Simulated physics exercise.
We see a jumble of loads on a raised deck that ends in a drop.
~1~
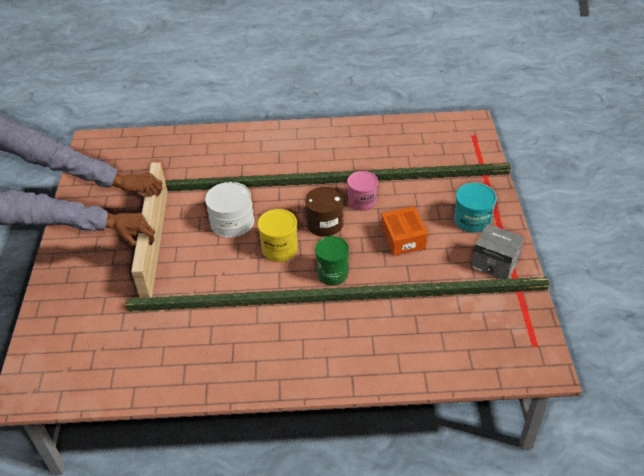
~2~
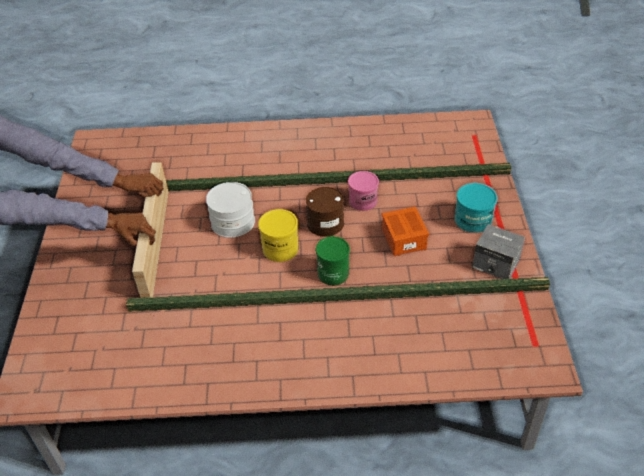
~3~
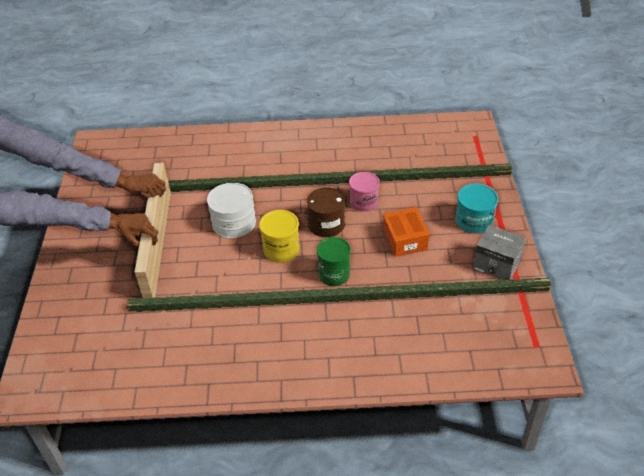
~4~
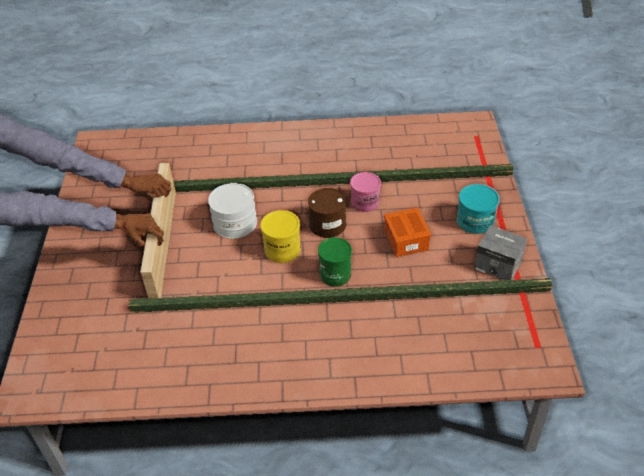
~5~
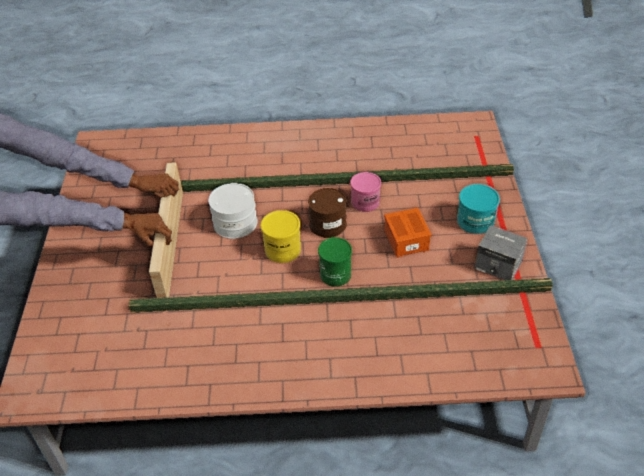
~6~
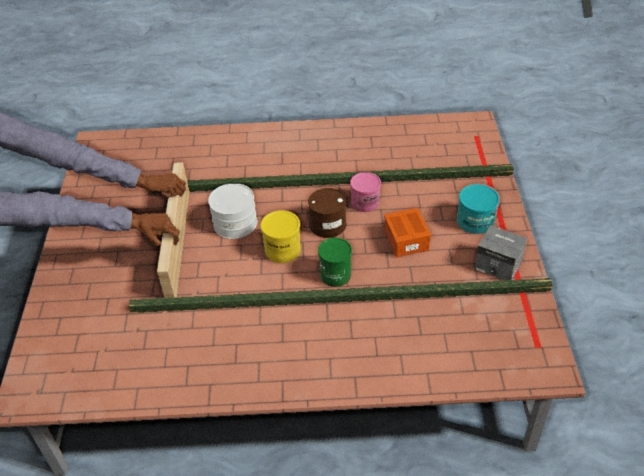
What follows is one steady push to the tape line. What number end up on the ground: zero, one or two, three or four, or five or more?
The number that fall off is three or four.
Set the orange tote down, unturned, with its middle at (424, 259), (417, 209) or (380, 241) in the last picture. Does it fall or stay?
The orange tote is lost; comes down; goes over.
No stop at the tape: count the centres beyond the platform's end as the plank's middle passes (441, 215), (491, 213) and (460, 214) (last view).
In that order 1, 4 and 2.
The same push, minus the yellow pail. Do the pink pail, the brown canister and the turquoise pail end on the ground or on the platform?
The pink pail survives, the brown canister holds on, the turquoise pail is lost.
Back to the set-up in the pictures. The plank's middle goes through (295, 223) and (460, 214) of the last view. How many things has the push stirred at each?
3 and 8.
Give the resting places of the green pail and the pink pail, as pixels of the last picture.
The green pail at (536, 260), the pink pail at (507, 176).
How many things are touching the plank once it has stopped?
4 of them.
A little later, none off yet; grey box at rest near (501, 254); turquoise pail at rest near (477, 209); orange tote at rest near (407, 233).
Next, none off yet; grey box shifted a little near (505, 256); turquoise pail shifted a little near (488, 210); orange tote shifted about its own width near (457, 250).
When it is over, the number that fall off is three or four; down, brown canister, orange tote, turquoise pail and grey box.
